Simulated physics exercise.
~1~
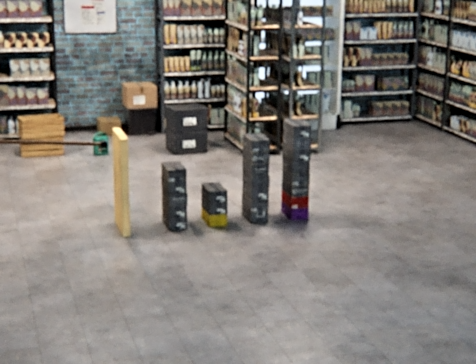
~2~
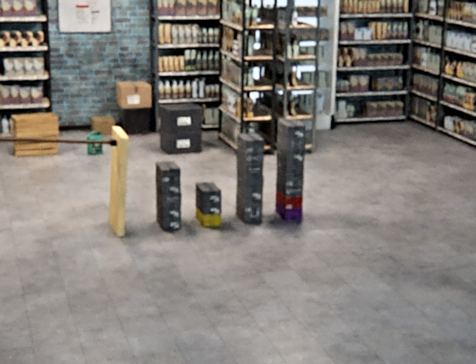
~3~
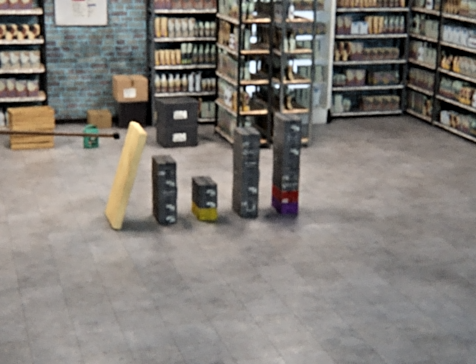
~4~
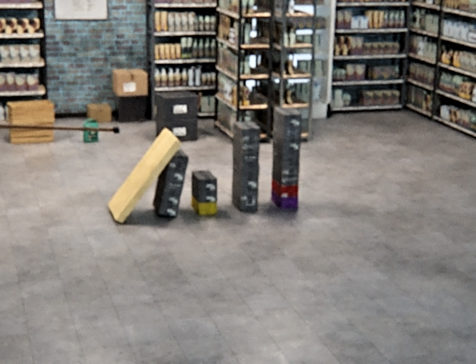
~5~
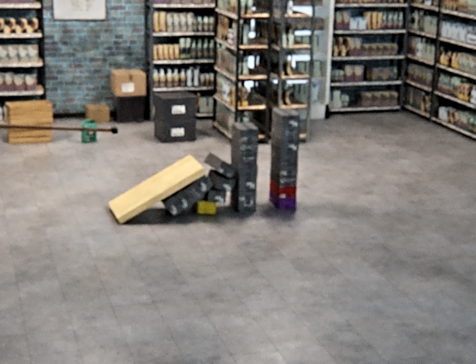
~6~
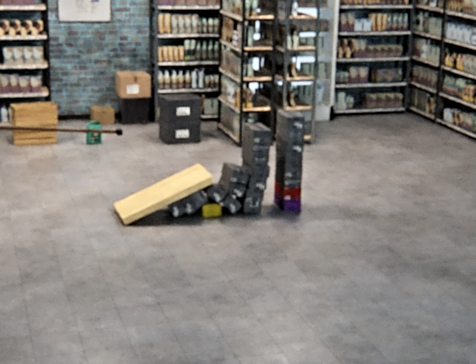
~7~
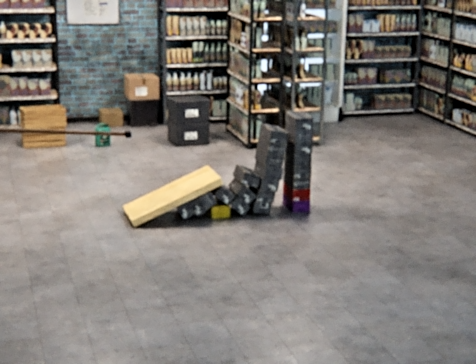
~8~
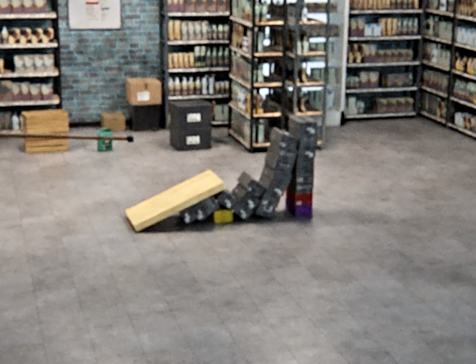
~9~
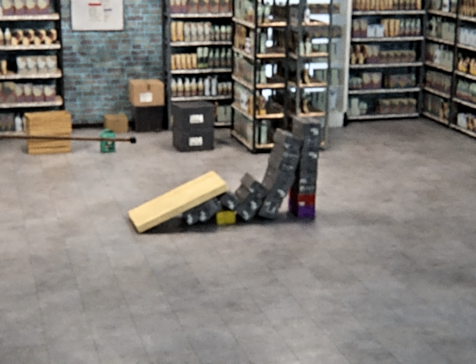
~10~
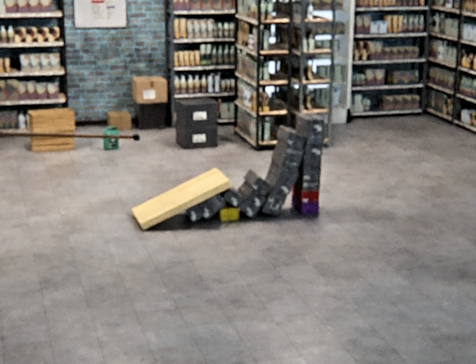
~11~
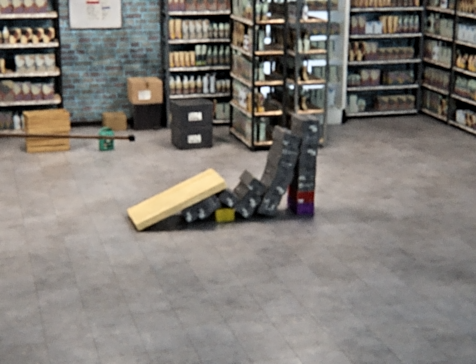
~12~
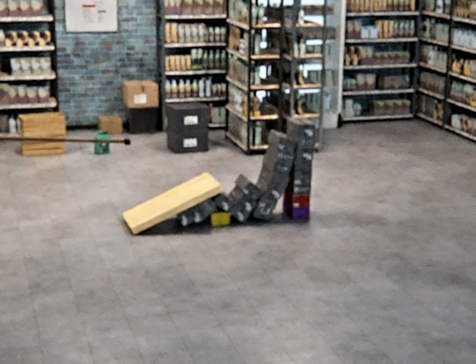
A tall pale wooden board stands on end at the left of a file of four dark box columns on a grey shop floor, seen from slightly above by a gently swaying camera. Stocked shelves and a blue-grey brick wall stand behind. A yellow box sits under the short second column, and red and purple boxes form the base of the last. A thin pole from the left pushes the board near its top, tipping it rightward into the first column. The nearer columns topple and the tall third one leans against the last. The board rests slanted on the heap, while the red and purple boxes stay in place.
